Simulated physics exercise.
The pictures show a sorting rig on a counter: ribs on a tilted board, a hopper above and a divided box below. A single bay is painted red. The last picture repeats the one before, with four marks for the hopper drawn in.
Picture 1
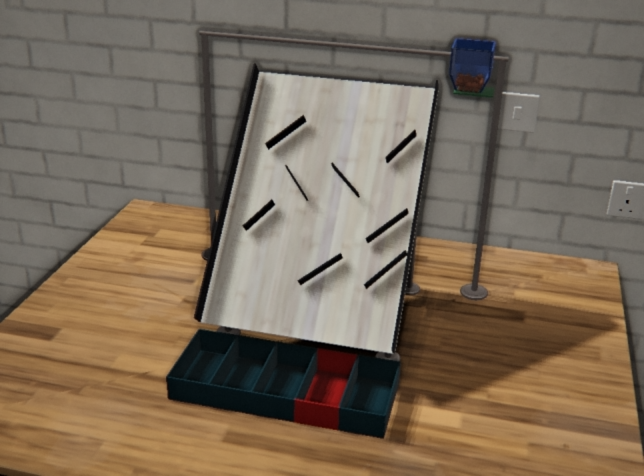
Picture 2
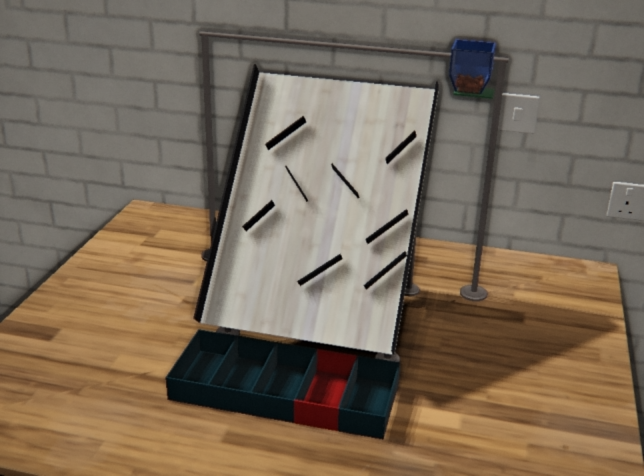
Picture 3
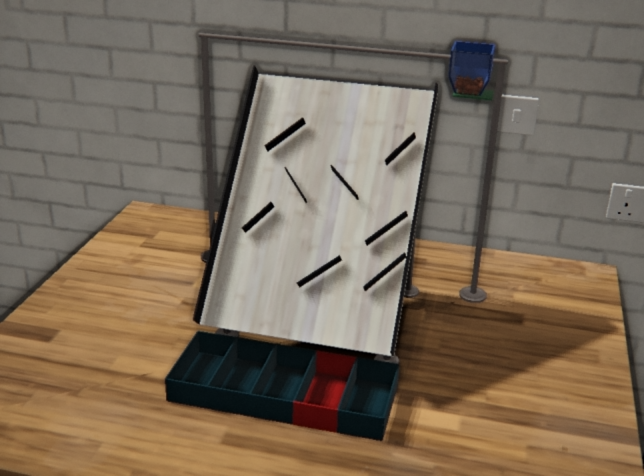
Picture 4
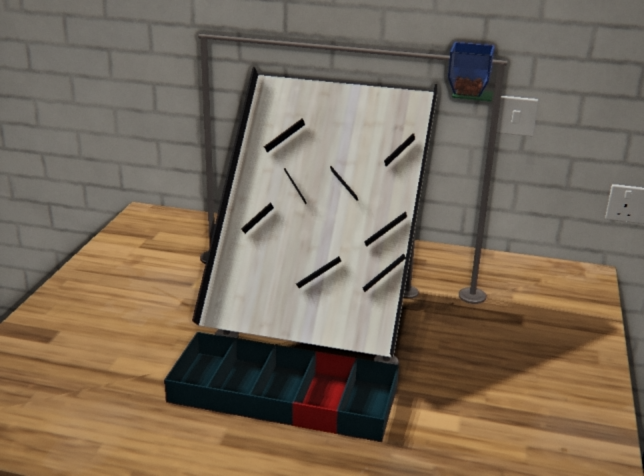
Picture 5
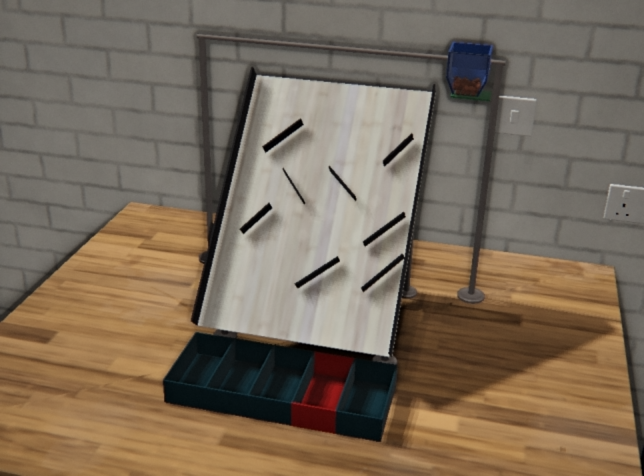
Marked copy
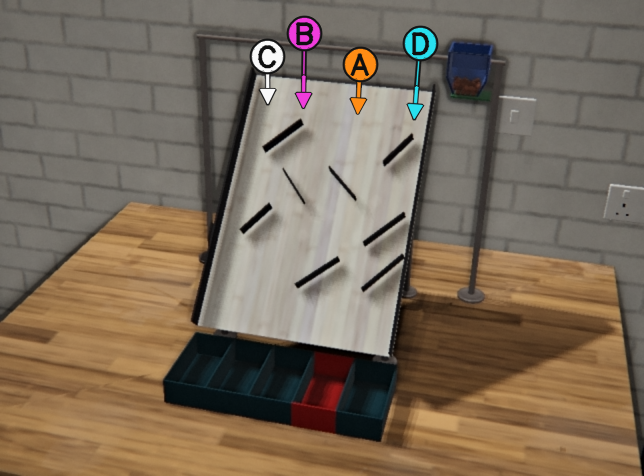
A tilted pale board with dark ribs standing on a wooden counter above a divided box with one red bay, barely shifting in view.
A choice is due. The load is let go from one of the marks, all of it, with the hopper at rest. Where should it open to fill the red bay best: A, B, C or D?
Mark D does it best.
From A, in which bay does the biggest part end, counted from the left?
The fourth.
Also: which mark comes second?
A it is.
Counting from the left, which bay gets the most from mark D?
It is the fourth one.
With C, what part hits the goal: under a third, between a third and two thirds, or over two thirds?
It is under a third.
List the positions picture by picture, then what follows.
In the first picture, hopper (468, 82), clay pellets, door shut.
In the second picture, ribs (265, 145) to (304, 116), (386, 159) to (415, 131), (286, 166) to (305, 197).
In the third picture, ribs (331, 165) to (357, 195), (242, 229) to (272, 202), (365, 241) to (407, 211).
In the fourth picture, ribs (296, 285) to (340, 257), (363, 288) to (404, 254).
In the fifth picture, red bay (313, 416), number 4 of 5 from the left.
On the marked copy, mark A meets the board at (358, 108); mark B meets the board at (303, 102); mark C meets the board at (267, 98); mark D meets the board at (414, 113).
If A is chosen, roughly half in the red bay, roughly half in other bays.
If B is chosen, not one piece in the red bay, almost all in other bays, about a tenth outside the box.
If C is chosen, not one piece in the red bay, the larger part in other bays, about a tenth outside the box.
If D is chosen, roughly two thirds in the red bay, roughly a quarter in other bays, just a few outside the box.
